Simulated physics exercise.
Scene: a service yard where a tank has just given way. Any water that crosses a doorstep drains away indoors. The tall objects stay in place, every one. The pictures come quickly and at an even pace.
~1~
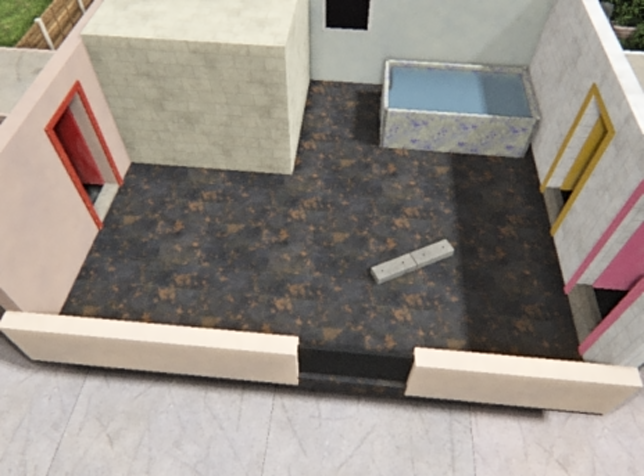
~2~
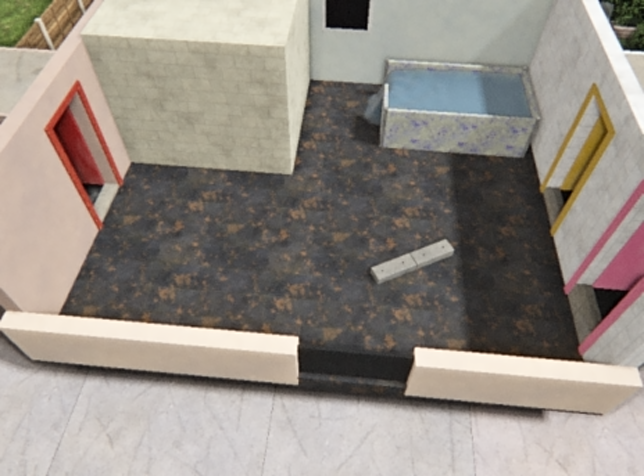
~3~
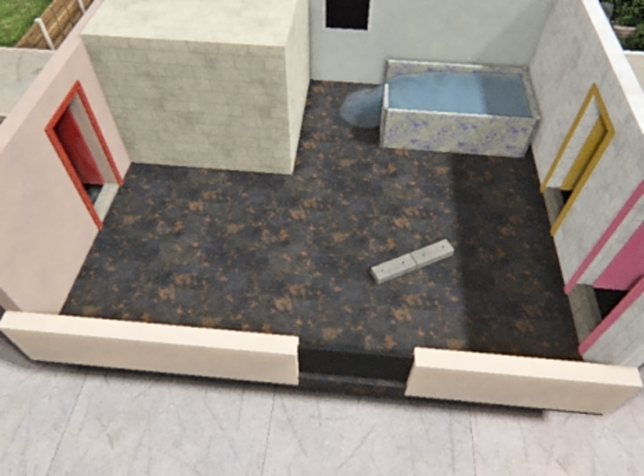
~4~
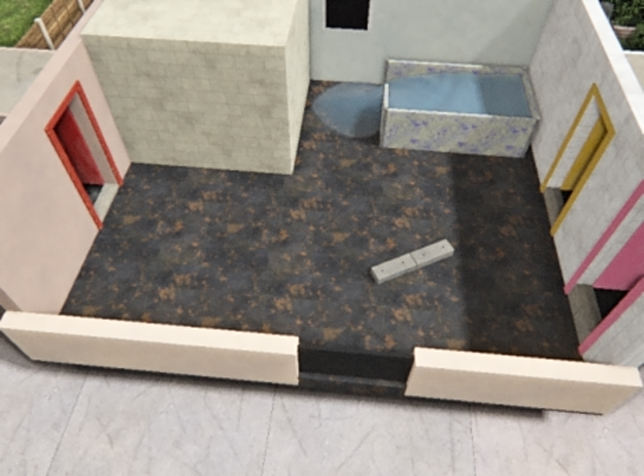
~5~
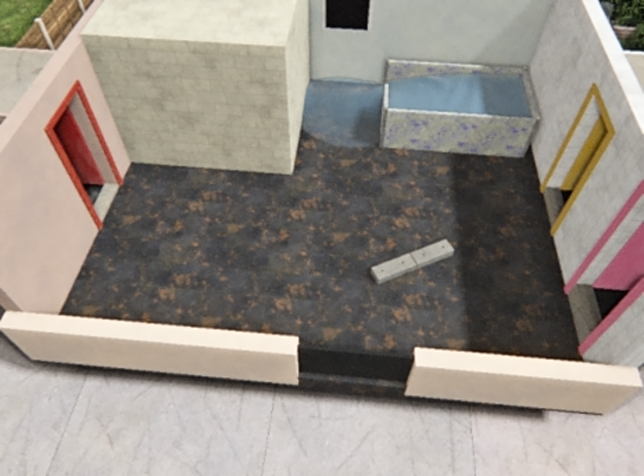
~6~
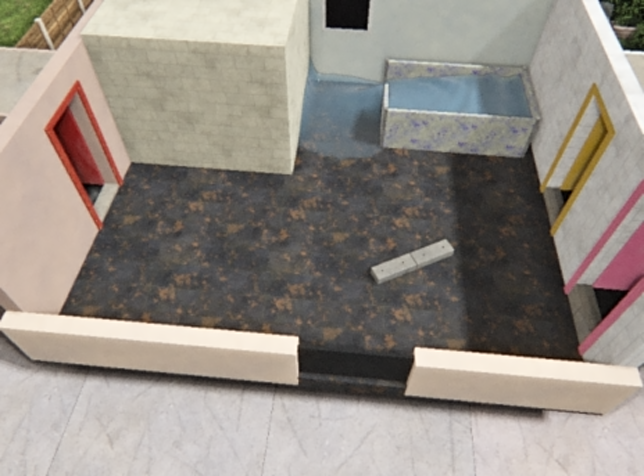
A small walled yard with a dark, rust-speckled floor is seen from above its low, pale front wall. A large cream block stands at back left, a patterned tank of blue water at back right, a grey slab on the floor, with a red-framed doorway left and yellow and pink ones right. Water pours from the tank's left end, spreads to the block and creeps slightly forward, while the camera stays still.
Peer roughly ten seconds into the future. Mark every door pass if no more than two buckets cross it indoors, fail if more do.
Marks: Pink door pass, red door pass, yellow door pass.
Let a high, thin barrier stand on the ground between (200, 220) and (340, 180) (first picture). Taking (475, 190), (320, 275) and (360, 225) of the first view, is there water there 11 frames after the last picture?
The first is still bare, the second still bare and the third still bare.
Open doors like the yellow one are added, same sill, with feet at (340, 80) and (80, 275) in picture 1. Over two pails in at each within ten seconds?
Taken in sequence: Exceeded, then not exceeded.
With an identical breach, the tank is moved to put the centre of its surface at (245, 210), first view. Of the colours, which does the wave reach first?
That would be the red-painted one, I say.
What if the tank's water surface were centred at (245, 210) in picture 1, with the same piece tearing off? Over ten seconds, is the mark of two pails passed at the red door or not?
Looking at the red door, it surpasses the cutoff.
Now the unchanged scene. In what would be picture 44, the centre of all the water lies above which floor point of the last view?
I'd say around (399, 179).
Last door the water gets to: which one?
My answer is the door marked red.
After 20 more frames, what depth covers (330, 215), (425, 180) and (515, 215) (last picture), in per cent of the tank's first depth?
8, 2, 0 %.
A moment on, water covers 10 % of the floor; the pink door not reached, the red door not reached, the yellow door not reached.
Next, water covers 25 % of the floor; the pink door not reached, the red door not reached, the yellow door not reached.
Then, water covers 55 % of the floor; the pink door not reached, the red door not reached, the yellow door not reached.
Later, water covers 75 % of the floor; the pink door wet at the sill, nothing in, the red door not reached, the yellow door wet at the sill, nothing in.
In the end, water covers 95 % of the floor; the pink door wet at the sill, nothing in, the red door wet at the sill, nothing in, the yellow door wet at the sill, nothing in.
